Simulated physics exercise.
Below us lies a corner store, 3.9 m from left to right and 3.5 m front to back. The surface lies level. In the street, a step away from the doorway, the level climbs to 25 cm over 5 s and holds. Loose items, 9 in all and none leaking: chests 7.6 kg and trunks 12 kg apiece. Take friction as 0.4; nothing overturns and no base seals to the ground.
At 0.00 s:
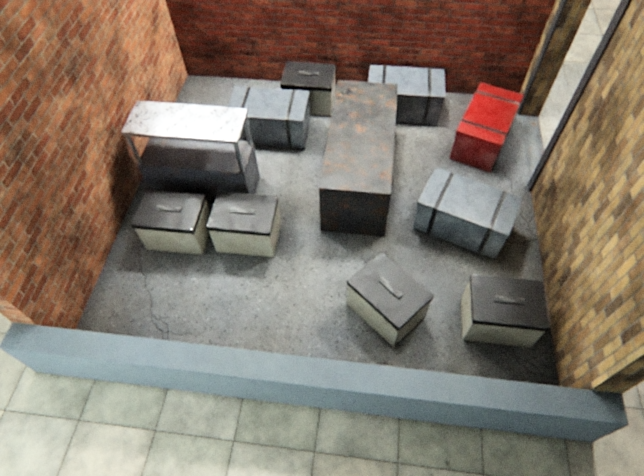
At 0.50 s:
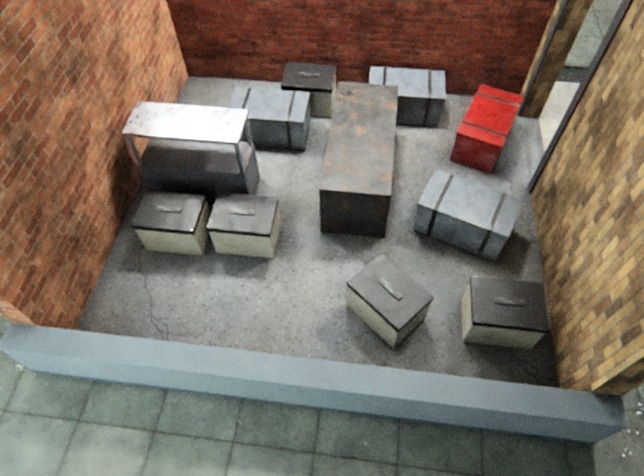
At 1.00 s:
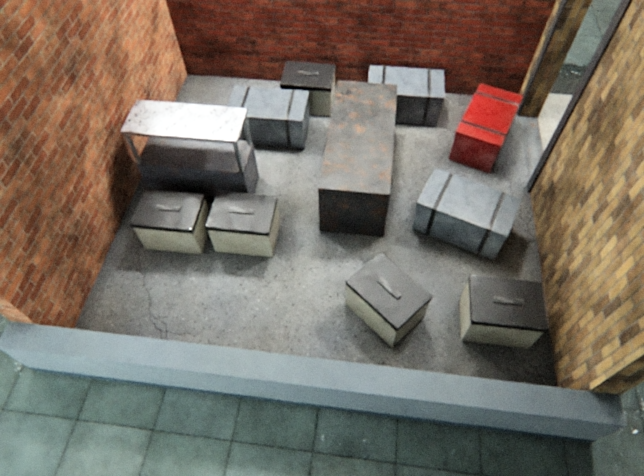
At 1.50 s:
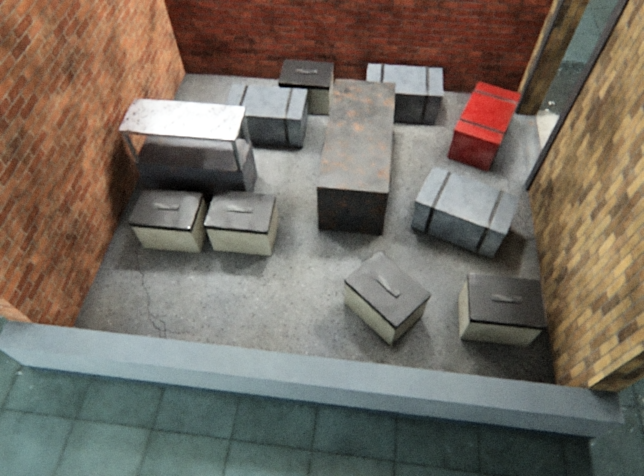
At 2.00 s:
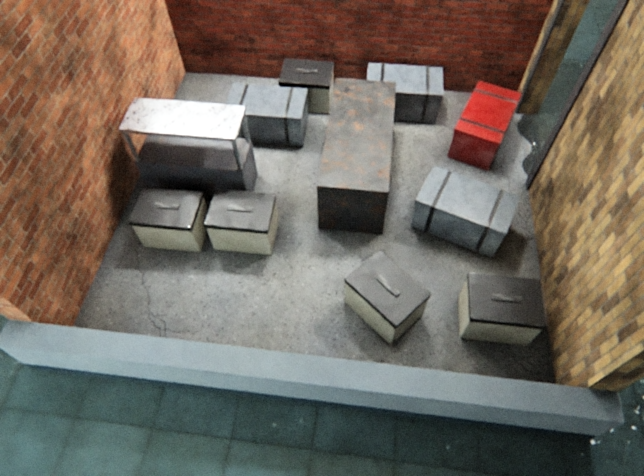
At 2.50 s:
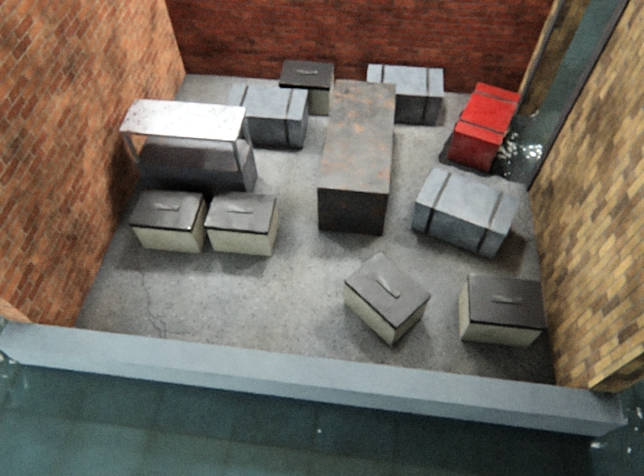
A roofless brick-walled store with a grey floor and a low pale front wall is seen from a steady, high viewpoint. A long dark block stands mid-floor, grey trunks and lidded pale chests around it, a silvery-topped stand at left and a red trunk at right. Outside, water darkens the paving and deepens, then glints through the right-hand doorway near the red trunk, while the objects stay put.
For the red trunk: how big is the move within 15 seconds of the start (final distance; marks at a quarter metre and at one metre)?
Red trunk gets carried off.
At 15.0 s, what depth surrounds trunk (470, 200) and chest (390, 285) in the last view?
Roughly 13 and 11 cm.
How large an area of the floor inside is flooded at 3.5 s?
Roughly 2.0 m2.
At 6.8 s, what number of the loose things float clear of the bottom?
At that moment 5.
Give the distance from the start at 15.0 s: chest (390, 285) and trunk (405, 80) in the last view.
In turn: 140 cm, 200 cm.
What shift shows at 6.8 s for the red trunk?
About 140 cm.
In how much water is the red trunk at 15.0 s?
Roughly 19 cm.
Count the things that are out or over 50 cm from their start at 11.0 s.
By then 5.
After 3.5 s the red trunk is near (456, 105), 0.3 m from its start, aground; 0 afloat.
After 6.8 s the red trunk is near (358, 71), 1.4 m from its start, afloat; 5 afloat.
After 11.0 s the red trunk is near (309, 63), 1.9 m from its start, afloat; 9 afloat.
After 15.0 s the red trunk is near (293, 52), 2.1 m from its start, afloat; 9 afloat.
